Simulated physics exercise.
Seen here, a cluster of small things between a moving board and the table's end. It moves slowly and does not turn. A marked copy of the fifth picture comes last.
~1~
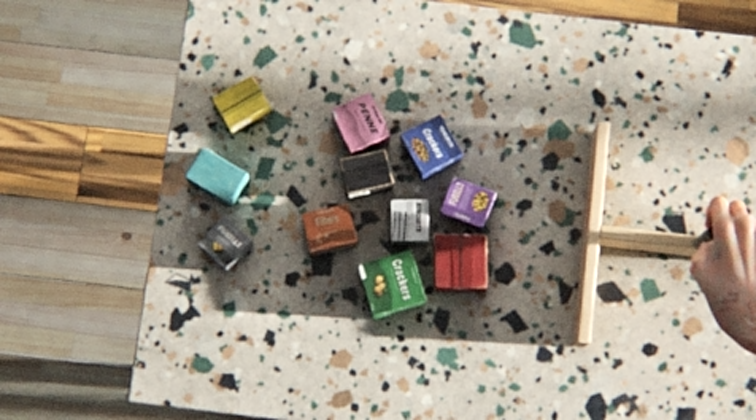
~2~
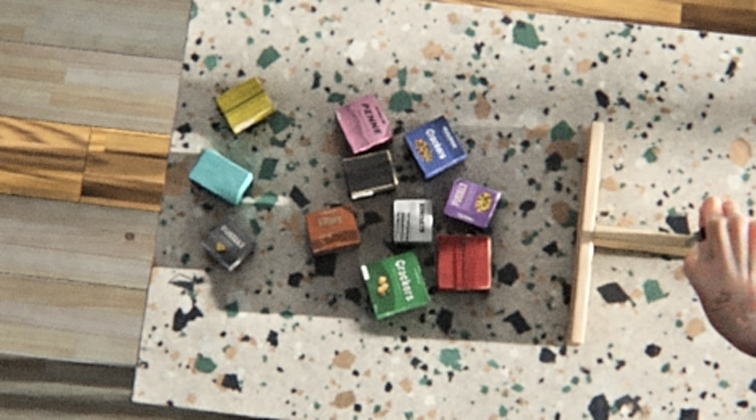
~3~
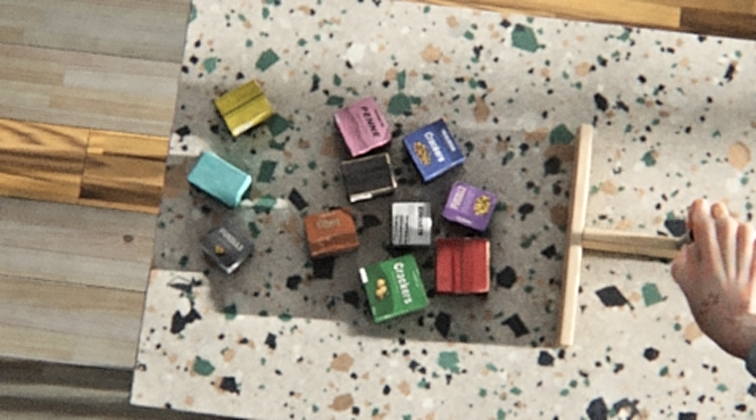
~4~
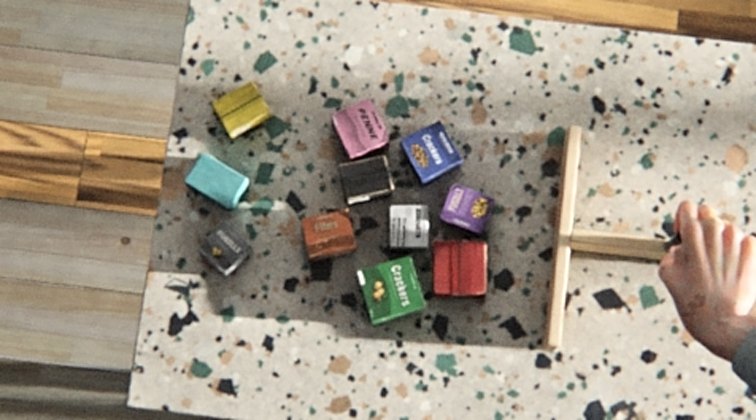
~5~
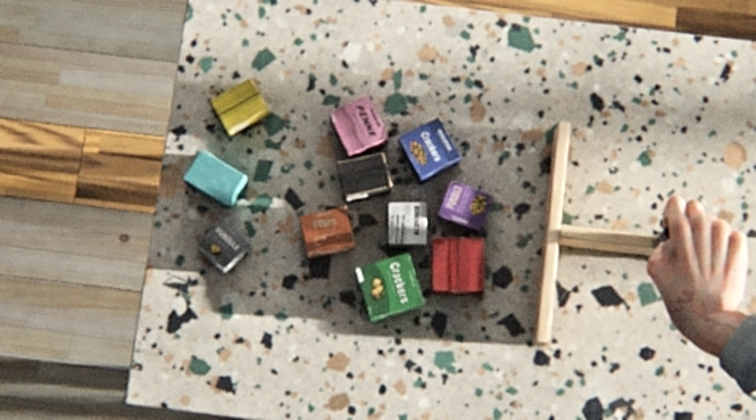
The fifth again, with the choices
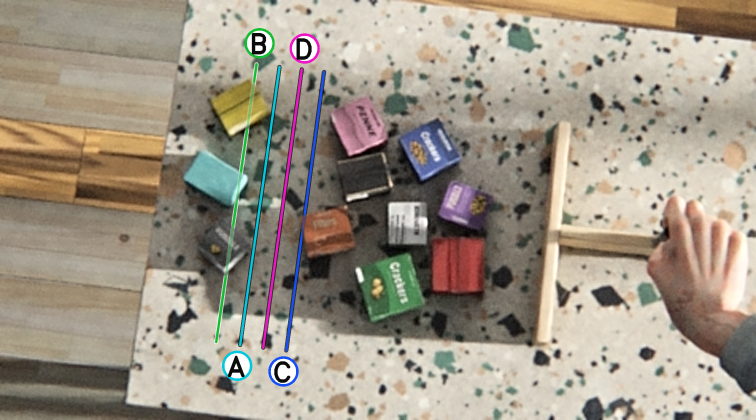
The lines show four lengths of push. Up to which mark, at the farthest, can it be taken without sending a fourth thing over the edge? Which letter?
No fourth one falls up to B.
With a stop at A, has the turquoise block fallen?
Yes.
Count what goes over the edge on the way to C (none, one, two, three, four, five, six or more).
The count is none.
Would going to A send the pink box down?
No.
On the marked copy, A at (260, 203); B at (237, 200); C at (306, 209); D at (283, 206).
With B. Early on, board (440, 217); green packet (345, 288); blue packet (411, 145).
Further on, board (327, 203); grey packet (171, 259); yellow box (215, 104).
At the end, board (238, 193); yellow box over the edge; turquoise block over the edge; two fallen.
As for the rest, A is within the limit but short; C is within the limit but short; D is within the limit but short.
